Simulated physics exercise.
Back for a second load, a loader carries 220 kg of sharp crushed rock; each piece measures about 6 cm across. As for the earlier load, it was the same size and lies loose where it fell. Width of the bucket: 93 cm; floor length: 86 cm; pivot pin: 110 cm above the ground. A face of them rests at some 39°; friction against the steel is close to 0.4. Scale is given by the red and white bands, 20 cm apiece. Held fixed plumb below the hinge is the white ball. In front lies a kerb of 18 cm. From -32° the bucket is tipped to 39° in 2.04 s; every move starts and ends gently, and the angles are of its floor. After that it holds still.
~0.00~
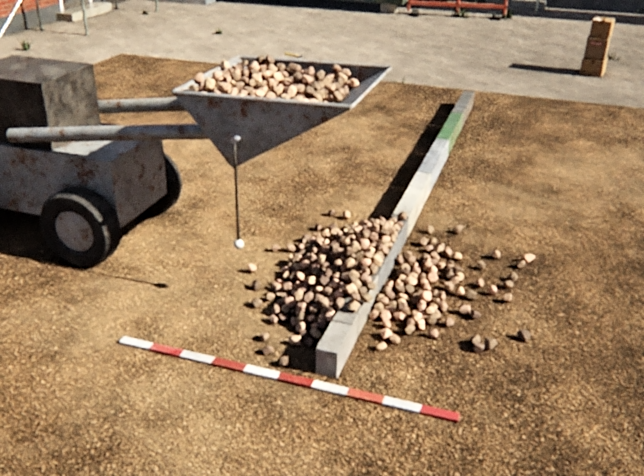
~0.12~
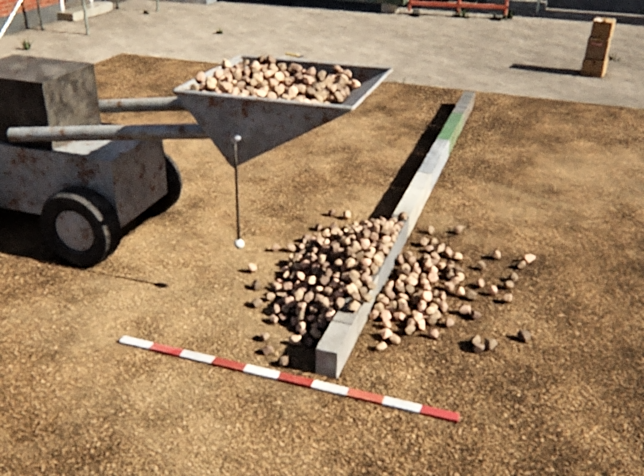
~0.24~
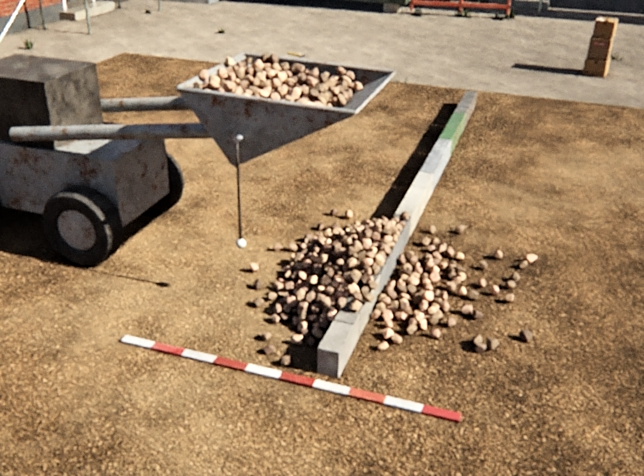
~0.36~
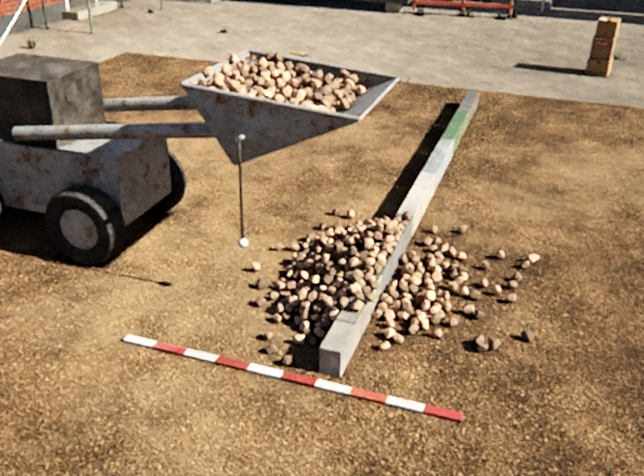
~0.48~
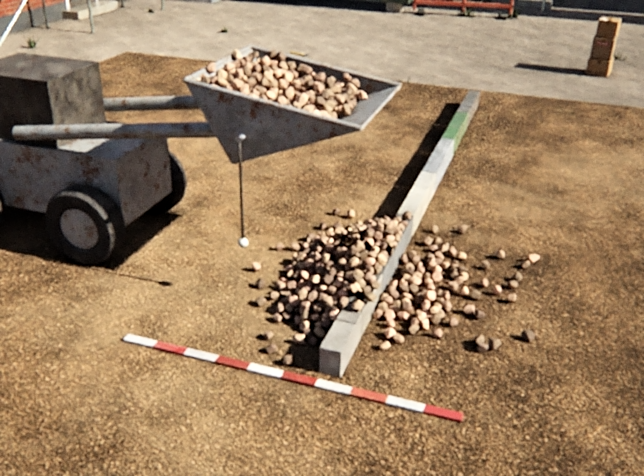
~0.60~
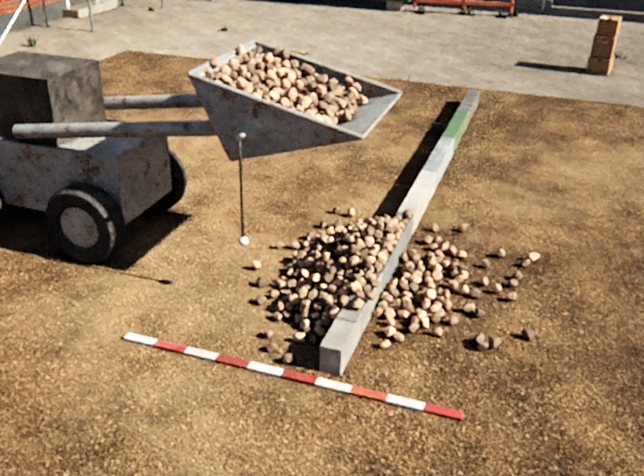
Loader bucket full of broken stones slowly tilting its front edge downward, beside a loose stone pile lying across a kerb.
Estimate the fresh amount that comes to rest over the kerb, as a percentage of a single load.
About 66 per cent of a load.
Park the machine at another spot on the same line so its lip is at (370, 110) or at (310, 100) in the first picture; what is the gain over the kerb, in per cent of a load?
About 95 and 10 per cent.
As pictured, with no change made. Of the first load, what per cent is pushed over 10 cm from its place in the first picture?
Roughly 10 percent.
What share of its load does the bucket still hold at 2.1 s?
That works out to about 40 %.
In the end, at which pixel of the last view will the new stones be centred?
Roughly at pixel (405, 268).
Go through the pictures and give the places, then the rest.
Lip at (351, 107), floor tilted -32°, highest stones at (279, 69). The earlier load is highest near (367, 244), 30 cm above ground level, 83 % on this side of the kerb, 17 % over the kerb, in the first frame.
The bucket is at -31°, its lip at (352, 109); the top of the load is at (270, 68); the stones move at 0.0 m/s on average, in the second frame.
The bucket is at -29°, its lip at (355, 113); the top of the load is at (268, 67); the stones move at 0.1 m/s on average, in the third frame.
The bucket is at -26°, its lip at (359, 120); the top of the load is at (253, 64); the stones move at 0.1 m/s on average, in the fourth frame.
The bucket is at -22°, its lip at (361, 129); the top of the load is at (254, 60); the stones move at 0.1 m/s on average, in the fifth frame.
Lip at (363, 138), floor tilted -17°, highest stones at (254, 56); the stones move at 0.2 m/s on average, in the sixth frame.
After 1.5 s the floor is at 28°; in per cent of one load, 100 in the bucket, 83 on this side of the kerb, 17 over the kerb; the foremost stones are at (515, 291).
After 2.1 s the floor is at 39°; in per cent of one load, 42 in the bucket, 128 on this side of the kerb, 30 over the kerb; the foremost stones are at (515, 291).
After 2.5 s the floor is at 39°; in per cent of one load, 6 in the bucket, 131 on this side of the kerb, 63 over the kerb; the foremost stones are at (518, 289).
After 4.9 s the floor is at 39°; in per cent of one load, 0 in the bucket, 117 on this side of the kerb, 83 over the kerb; the foremost stones are at (532, 290). Net gain over the kerb, 66.
